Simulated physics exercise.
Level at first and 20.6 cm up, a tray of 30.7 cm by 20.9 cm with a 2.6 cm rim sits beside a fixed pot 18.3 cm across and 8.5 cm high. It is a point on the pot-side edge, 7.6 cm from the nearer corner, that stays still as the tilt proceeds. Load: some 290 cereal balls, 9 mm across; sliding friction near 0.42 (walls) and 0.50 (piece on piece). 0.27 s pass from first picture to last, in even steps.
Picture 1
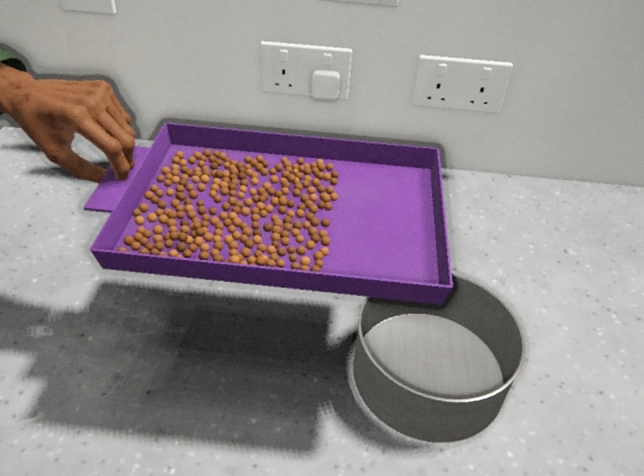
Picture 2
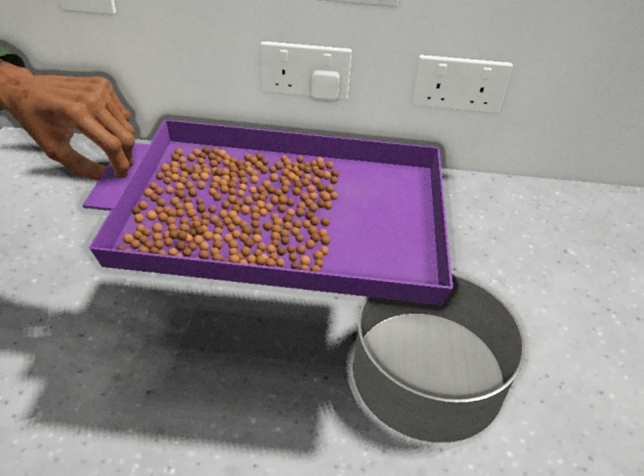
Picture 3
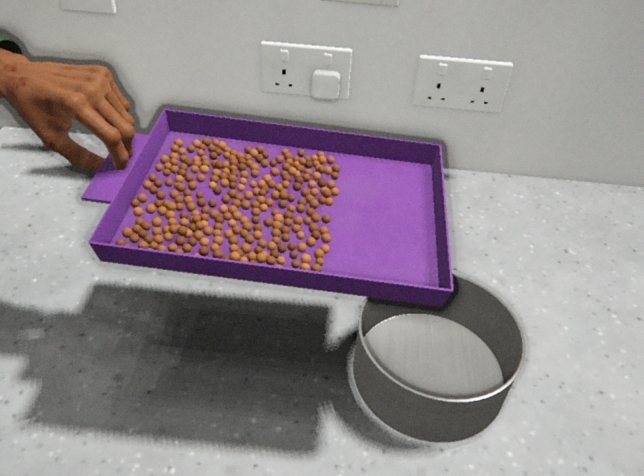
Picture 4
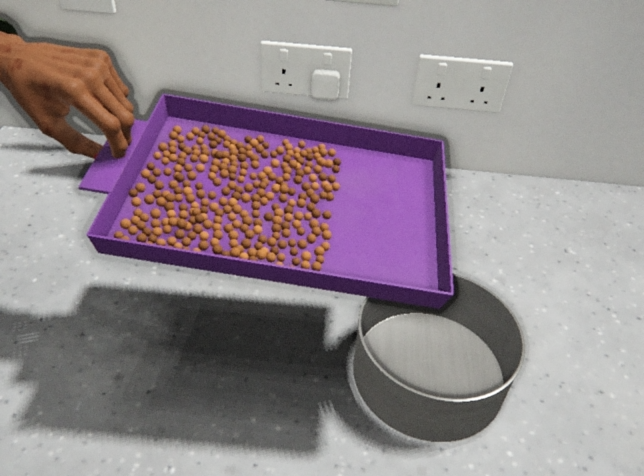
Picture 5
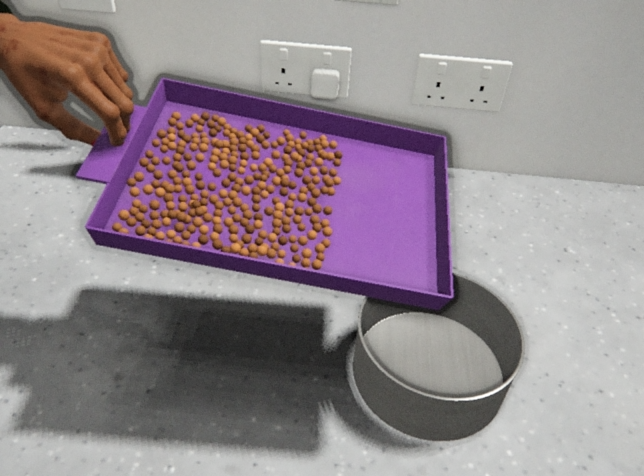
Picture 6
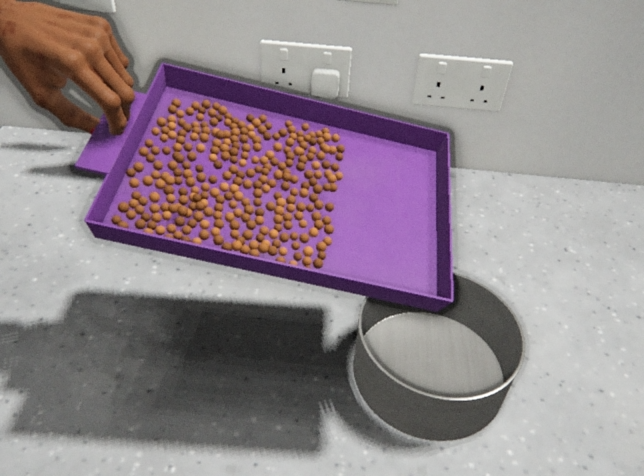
The footage shows a hand at the left holding a purple tray of small round brown pieces beside a round metal pot on a speckled counter, then gradually raising the tray's left side while the pieces stay bunched toward the left.
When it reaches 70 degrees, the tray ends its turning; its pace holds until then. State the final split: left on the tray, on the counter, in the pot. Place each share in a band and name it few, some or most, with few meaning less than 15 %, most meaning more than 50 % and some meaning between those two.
In the end: Tray most, counter few, pot few.
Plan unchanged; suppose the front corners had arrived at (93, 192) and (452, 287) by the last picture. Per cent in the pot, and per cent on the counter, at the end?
That works out as pot 5 and counter 0.
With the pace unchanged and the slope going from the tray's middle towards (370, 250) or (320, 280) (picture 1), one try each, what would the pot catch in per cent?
Estimate: Some 10 % and some 0 % respectively.
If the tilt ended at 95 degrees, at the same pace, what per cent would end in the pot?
Roughly 45 percent.
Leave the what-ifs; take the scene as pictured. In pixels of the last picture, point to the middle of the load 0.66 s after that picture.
Approximately (367, 247) in the last view.
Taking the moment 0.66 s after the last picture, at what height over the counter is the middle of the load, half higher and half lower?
Median height: Approx. 24 cm.
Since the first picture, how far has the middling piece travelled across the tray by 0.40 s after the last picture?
Displacement on the tray: About 8 cm.
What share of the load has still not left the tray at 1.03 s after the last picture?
Reading: Approx. 95%.
Then, 0.40 s after the last picture, tilt 42 degrees; the tray holds 100 %, the pot 0 %.
Then, 0.66 s after the last picture, tilt 59 degrees; the tray holds 100 %, the pot 0 %.
Then, 1.03 s after the last picture, tilt 70 degrees; the tray holds 95 %, the pot 0 %.
In the end, tray 95 %, counter 0 %, pot 0 %.
